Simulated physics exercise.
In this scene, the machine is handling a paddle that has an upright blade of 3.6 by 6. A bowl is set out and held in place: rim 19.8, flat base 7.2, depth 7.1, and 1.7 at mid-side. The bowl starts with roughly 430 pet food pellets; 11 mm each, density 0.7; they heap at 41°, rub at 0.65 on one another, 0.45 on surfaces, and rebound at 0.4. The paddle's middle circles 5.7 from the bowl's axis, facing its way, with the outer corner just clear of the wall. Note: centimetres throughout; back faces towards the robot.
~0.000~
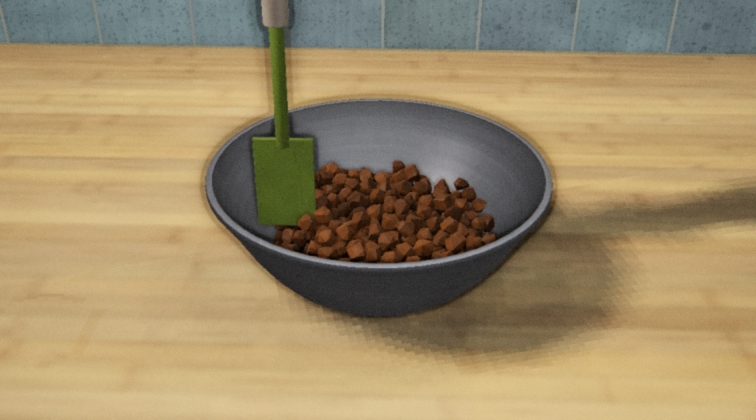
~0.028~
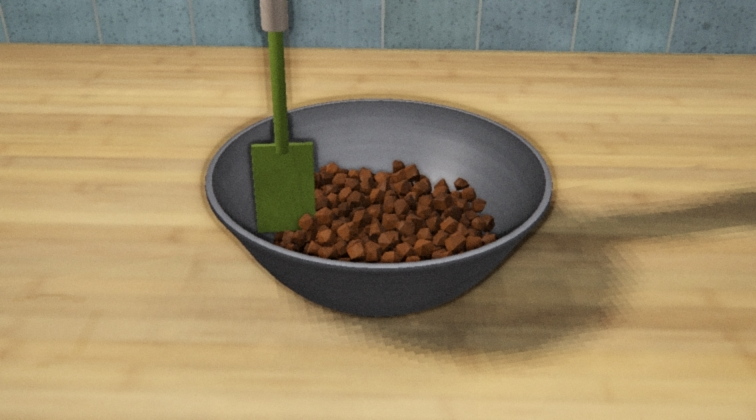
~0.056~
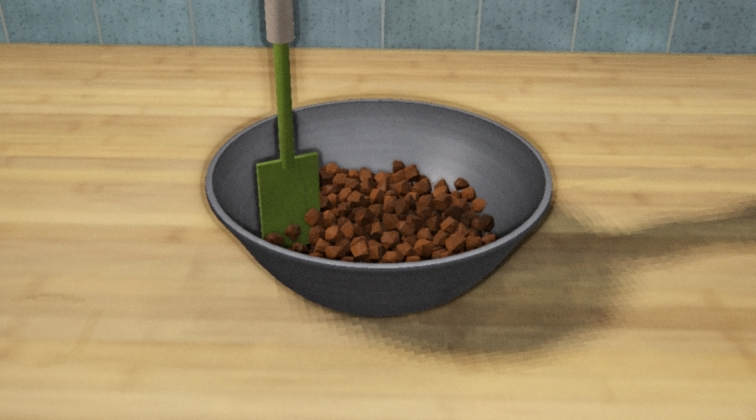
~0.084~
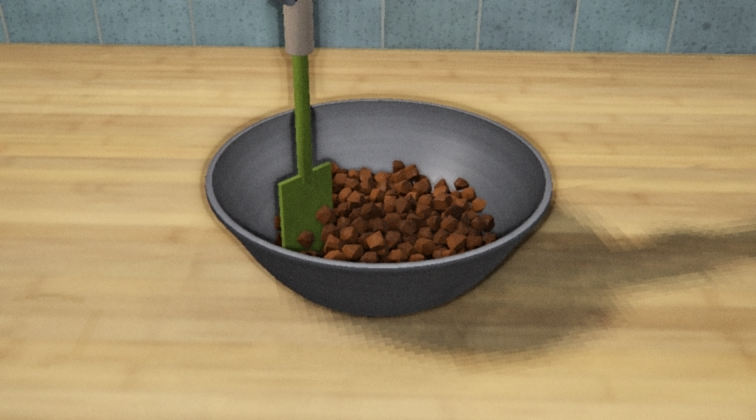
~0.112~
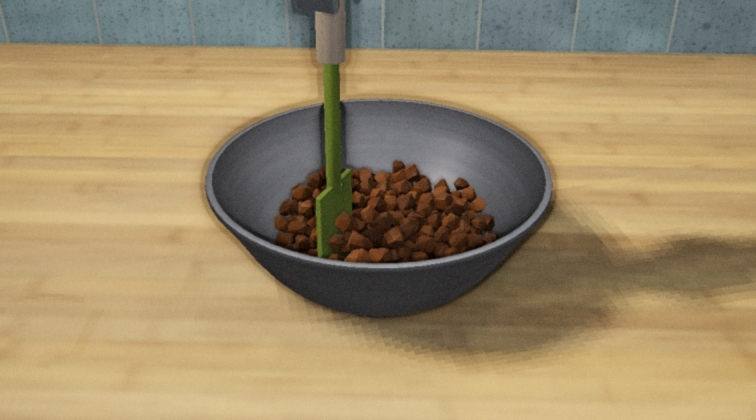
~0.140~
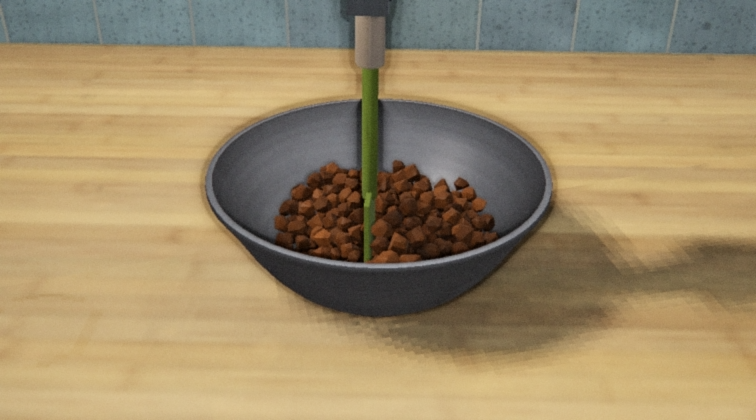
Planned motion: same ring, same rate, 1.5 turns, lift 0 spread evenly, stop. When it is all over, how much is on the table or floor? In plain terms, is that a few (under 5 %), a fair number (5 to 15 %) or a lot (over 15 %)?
A lot, over 15 %.
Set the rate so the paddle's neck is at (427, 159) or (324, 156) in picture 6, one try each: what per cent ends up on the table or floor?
About 30 % for one try and about 10 % for the other, in order.
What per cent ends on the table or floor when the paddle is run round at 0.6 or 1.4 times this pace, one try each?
First try close to 10, second close to 30, in per cent.
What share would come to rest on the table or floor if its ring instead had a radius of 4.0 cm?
Then about 10 %.
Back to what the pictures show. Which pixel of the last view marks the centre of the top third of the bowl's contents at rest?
It is centred around (425, 189).
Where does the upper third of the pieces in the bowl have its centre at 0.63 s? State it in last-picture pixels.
Top-third centre at approx. (384, 258).
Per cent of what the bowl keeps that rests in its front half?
It comes to near 40 percent.
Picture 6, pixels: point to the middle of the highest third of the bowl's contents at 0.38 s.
Upper-third centre: Approx. (364, 152) px.
After 0.38 s, 262° round, highest piece 10 above the table; 412 in the bowl, 3 on the table or floor, 13 in flight or on the tool.
After 0.63 s, 78° round, highest piece 10 above the table; 370 in the bowl, 44 on the table or floor, 14 in flight or on the tool.
After 0.95 s, 180° round, highest piece 7 above the table; 335 in the bowl, 93 on the table or floor.
After 1.65 s, 180° round, highest piece 7 above the table; 335 in the bowl, 93 on the table or floor.
In the end, 335 in the bowl, 93 on the table or floor. That is 22 % on the table or floor.
